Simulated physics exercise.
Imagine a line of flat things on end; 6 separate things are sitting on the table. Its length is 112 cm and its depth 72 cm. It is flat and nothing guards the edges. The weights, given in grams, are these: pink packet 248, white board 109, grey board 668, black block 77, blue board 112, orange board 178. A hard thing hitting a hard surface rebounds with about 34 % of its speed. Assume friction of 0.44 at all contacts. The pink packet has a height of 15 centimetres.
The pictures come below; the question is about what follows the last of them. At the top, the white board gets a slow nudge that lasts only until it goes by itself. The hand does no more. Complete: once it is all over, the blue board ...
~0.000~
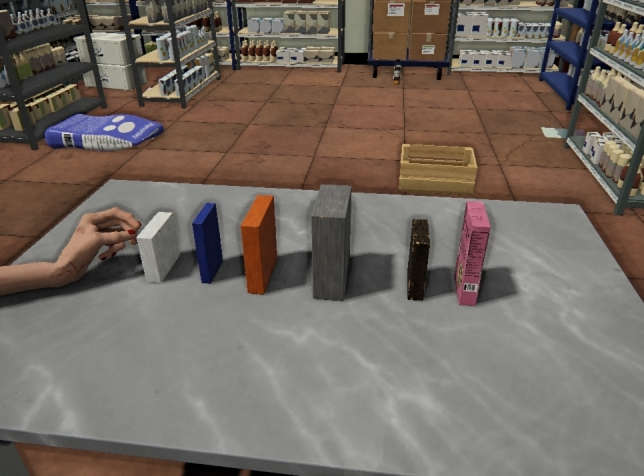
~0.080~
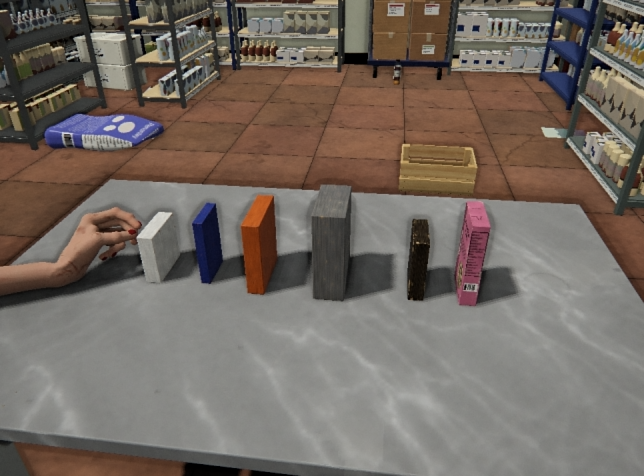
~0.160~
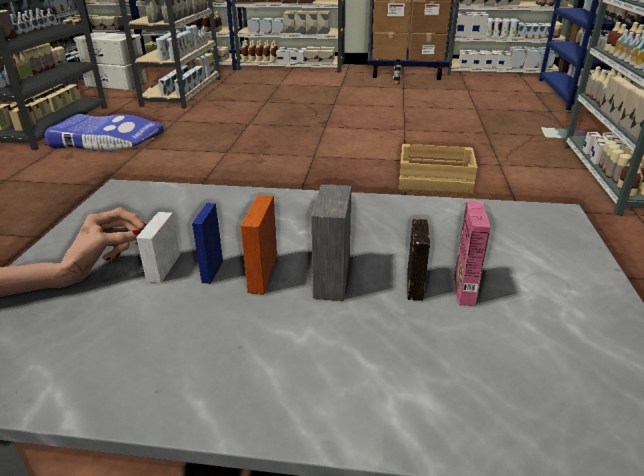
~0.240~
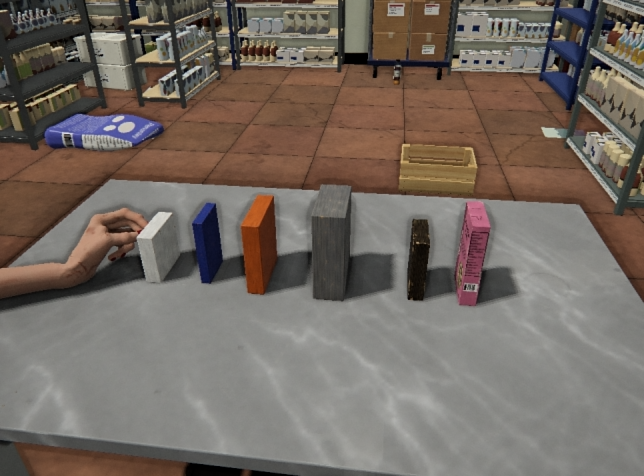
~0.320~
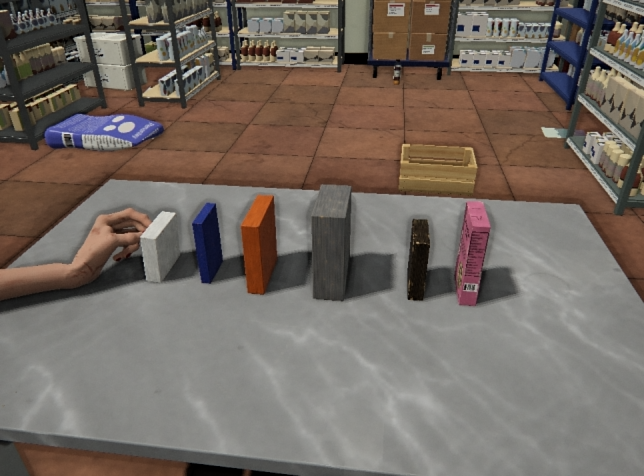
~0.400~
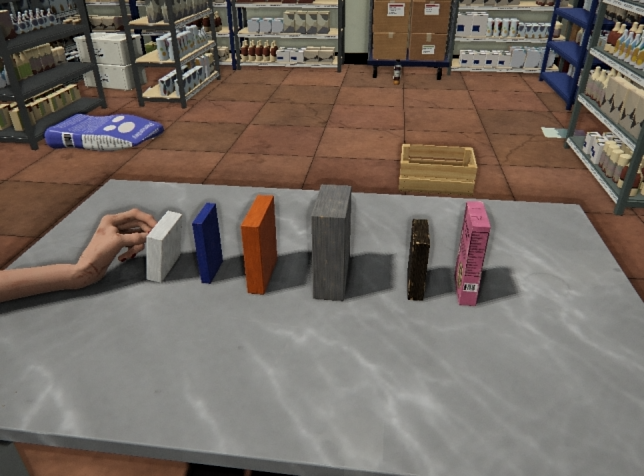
... has toppled.
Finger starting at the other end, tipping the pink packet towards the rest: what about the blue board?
As for the blue board, it remains erect.
By 0.70 s, white board 58° over; blue board tilted 10° near (215, 243).
By 0.90 s, white board 76° over; blue board tilted 50° near (239, 253); orange board tilted 20°.
By 1.30 s, white board 78° over; blue board tilted 63° near (245, 258); orange board tilted 45°; grey board tilted 8°.
By 2.80 s, white board 90° over; blue board tilted 64° near (245, 259); orange board tilted 46°; grey board tilted 10°.
When it is over (3.7 s), lying over on the table, blue board and orange board; the other 2 within 5 cm of the start. End places, in pixels of the last picture, blue board near (245, 259).
